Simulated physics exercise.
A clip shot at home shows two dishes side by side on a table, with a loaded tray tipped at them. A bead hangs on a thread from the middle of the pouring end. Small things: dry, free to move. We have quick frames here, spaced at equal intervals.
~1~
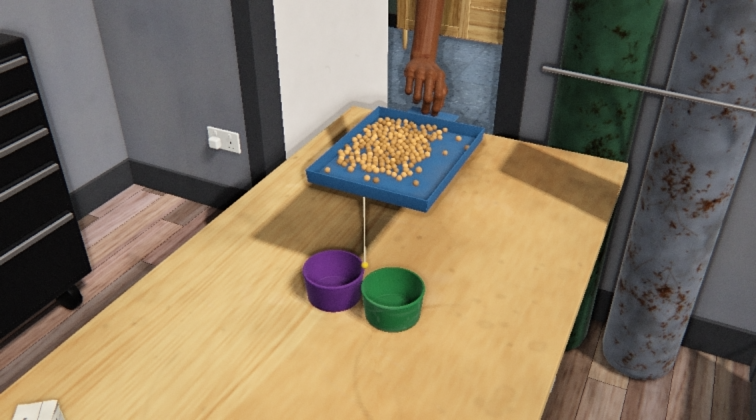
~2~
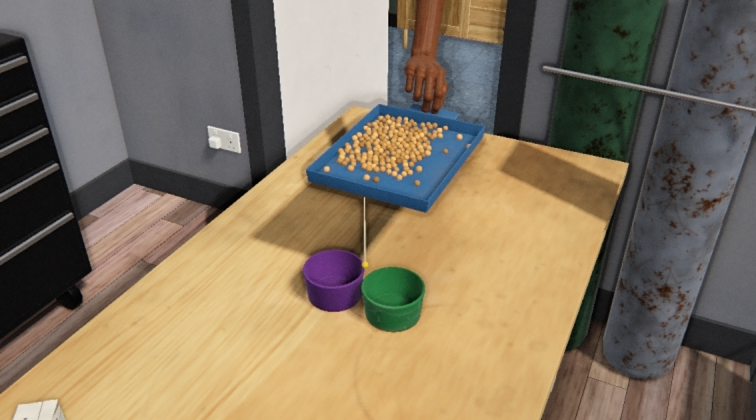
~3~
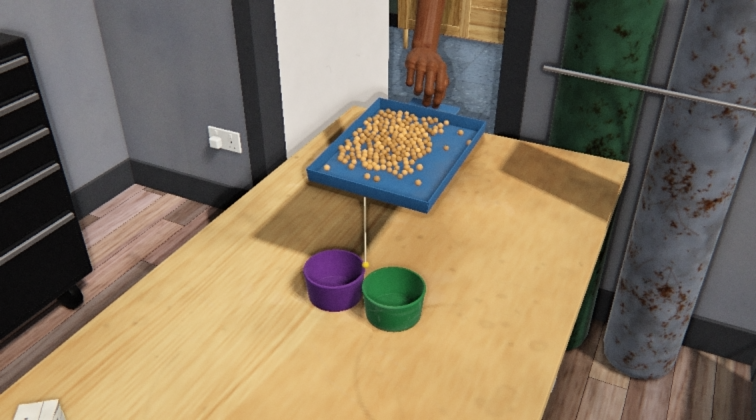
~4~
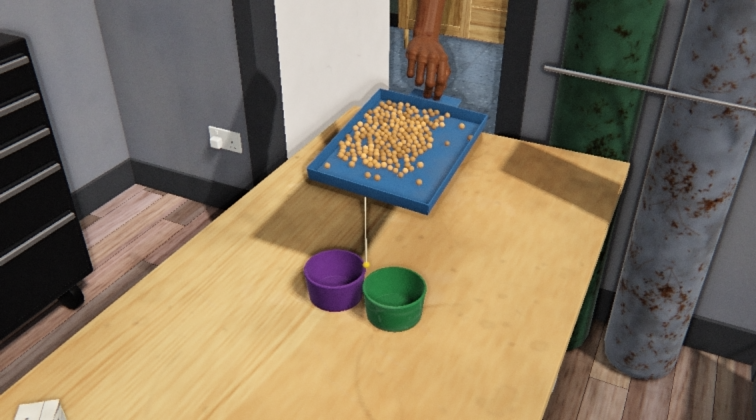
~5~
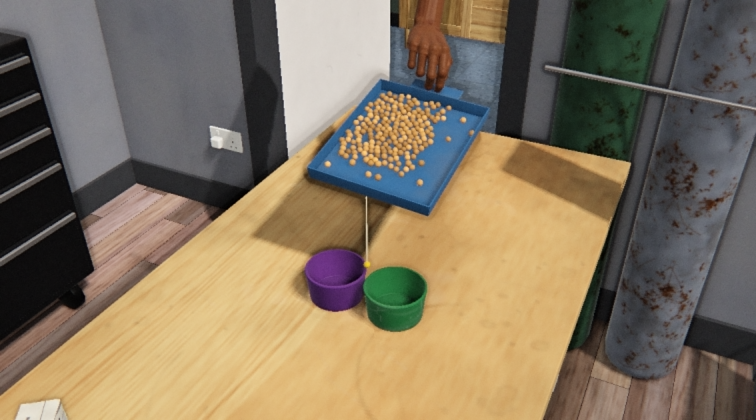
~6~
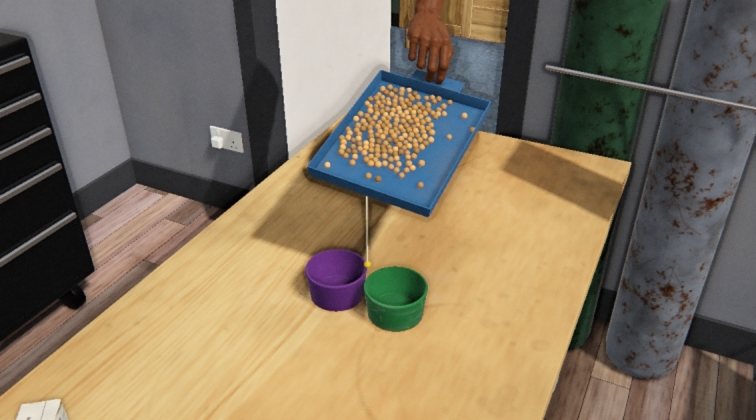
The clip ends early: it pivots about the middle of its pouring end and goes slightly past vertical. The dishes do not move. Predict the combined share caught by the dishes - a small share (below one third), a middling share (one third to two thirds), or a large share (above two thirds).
A middling share, one third to two thirds.
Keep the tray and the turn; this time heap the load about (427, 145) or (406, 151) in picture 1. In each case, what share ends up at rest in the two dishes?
About 50 % and 50 %.
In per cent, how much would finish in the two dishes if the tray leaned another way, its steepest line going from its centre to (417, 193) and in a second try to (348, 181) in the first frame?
Around 40 percent for the first aim and around 50 percent for the second.
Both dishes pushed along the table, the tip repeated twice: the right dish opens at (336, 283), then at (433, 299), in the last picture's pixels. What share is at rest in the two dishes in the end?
0 and 70 %.
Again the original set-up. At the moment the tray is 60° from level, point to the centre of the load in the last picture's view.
The load is centred around (403, 194).
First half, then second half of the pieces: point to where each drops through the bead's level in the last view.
Near (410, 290) and later near (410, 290).
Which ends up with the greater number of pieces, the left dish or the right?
Observed: The right-side one.
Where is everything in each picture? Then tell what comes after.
In the first picture, corners of the pouring end (307, 170) and (427, 200), level; middle of the load (392, 147), round wooden beads; left dish (319, 296); right dish (380, 316); bead on its thread (365, 265).
In the second picture, corners of the pouring end (308, 169) and (427, 200), level; middle of the load (393, 145).
In the third picture, corners of the pouring end (308, 168) and (427, 202), tipped barely, lowest at the right corner; middle of the load (393, 142).
In the fourth picture, corners of the pouring end (308, 168) and (428, 204), tipped a little, lowest at the right corner; middle of the load (394, 137).
In the fifth picture, corners of the pouring end (309, 167) and (429, 206), tipped a little, lowest at the right corner; middle of the load (395, 132).
In the sixth picture, corners of the pouring end (309, 166) and (429, 208), tipped clearly, lowest at the right corner; middle of the load (395, 129), almost all on the move; left dish (322, 296); right dish (383, 316).
Just after the last frame, tray tipped steeply; the larger part on the tray; just a few in the right dish; about a tenth outside both; about a tenth in the air.
A moment on, tray tipped right over; roughly half on the tray; about a tenth in the right dish; roughly a quarter outside both; roughly a quarter in the air.
Further on, tray tipped past a quarter turn; roughly half in the right dish; roughly half outside both.
When it is over, tray tipped past a quarter turn; roughly half in the right dish; not one in the left dish; roughly half outside both.
